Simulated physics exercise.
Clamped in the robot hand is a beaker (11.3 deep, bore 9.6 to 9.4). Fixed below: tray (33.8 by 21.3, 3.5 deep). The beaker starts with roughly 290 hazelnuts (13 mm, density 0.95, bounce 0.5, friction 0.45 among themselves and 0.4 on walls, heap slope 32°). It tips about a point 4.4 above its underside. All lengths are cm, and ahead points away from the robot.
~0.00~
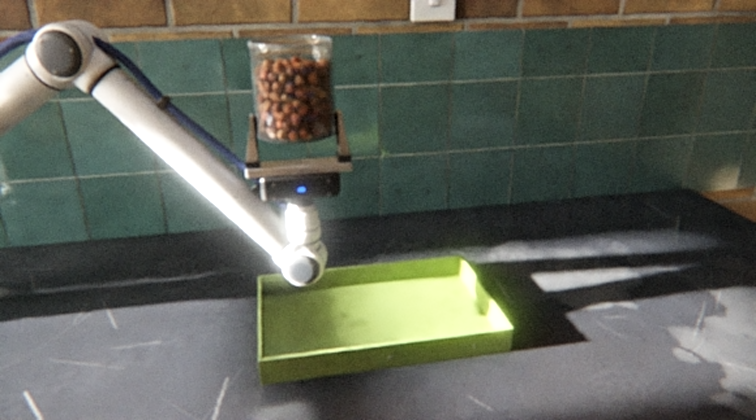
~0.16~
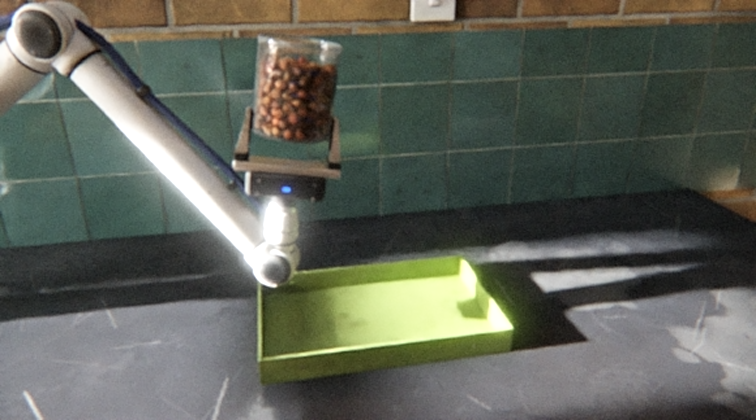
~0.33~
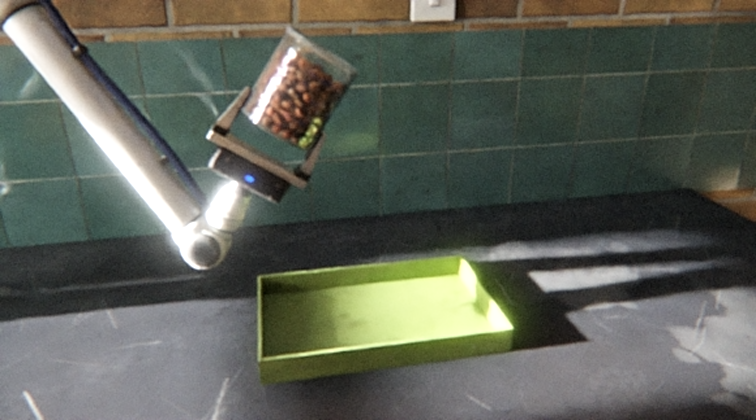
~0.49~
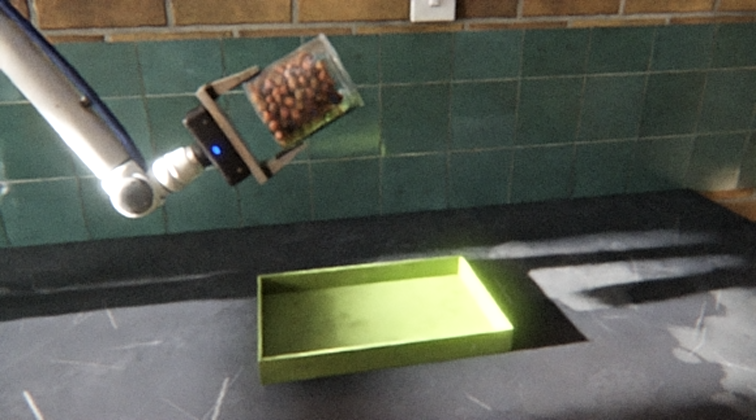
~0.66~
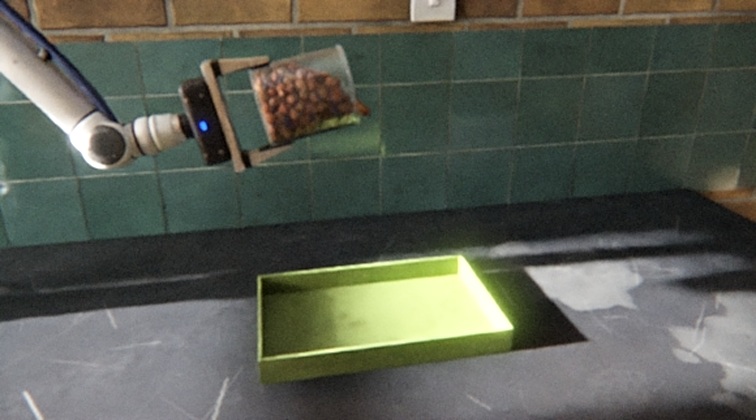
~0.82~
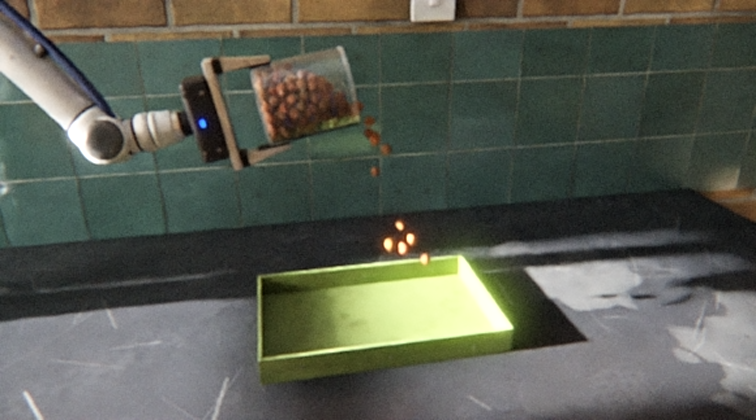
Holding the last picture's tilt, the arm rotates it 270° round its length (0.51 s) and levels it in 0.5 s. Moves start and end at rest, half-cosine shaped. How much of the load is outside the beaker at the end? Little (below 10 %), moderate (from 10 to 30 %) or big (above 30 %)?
A moderate share, from 10 to 30 %, ends outside the beaker.
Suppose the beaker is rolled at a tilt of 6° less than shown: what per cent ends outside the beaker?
Some 10 per cent.
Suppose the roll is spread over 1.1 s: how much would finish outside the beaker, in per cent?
It would be near 30 per cent.
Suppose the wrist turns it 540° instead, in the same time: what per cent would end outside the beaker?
It would be near 15 per cent.
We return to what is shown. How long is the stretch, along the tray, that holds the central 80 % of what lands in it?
Some 18 cm.
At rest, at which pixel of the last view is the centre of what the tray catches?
Near (432, 308).
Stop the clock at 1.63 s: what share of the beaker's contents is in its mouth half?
Roughly 35 per cent.
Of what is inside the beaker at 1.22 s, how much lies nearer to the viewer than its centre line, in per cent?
About 45 per cent.
After 1.22 s, tipped 80°, highest piece 39 above the table; 261 in the beaker, 16 in the tray, 14 in flight or on a rim.
After 1.63 s, tipped 28°, highest piece 39 above the table; 242 in the beaker, 38 in the tray, 3 on the table or floor, 8 in flight or on a rim.
After 2.03 s, upright, highest piece 40 above the table; 242 in the beaker, 45 in the tray, 4 on the table or floor.
After 2.73 s, upright, highest piece 40 above the table; 242 in the beaker, 44 in the tray, 5 on the table or floor.
In the end, 242 in the beaker, 44 in the tray, 5 on the table or floor. That is 17 % outside the beaker.
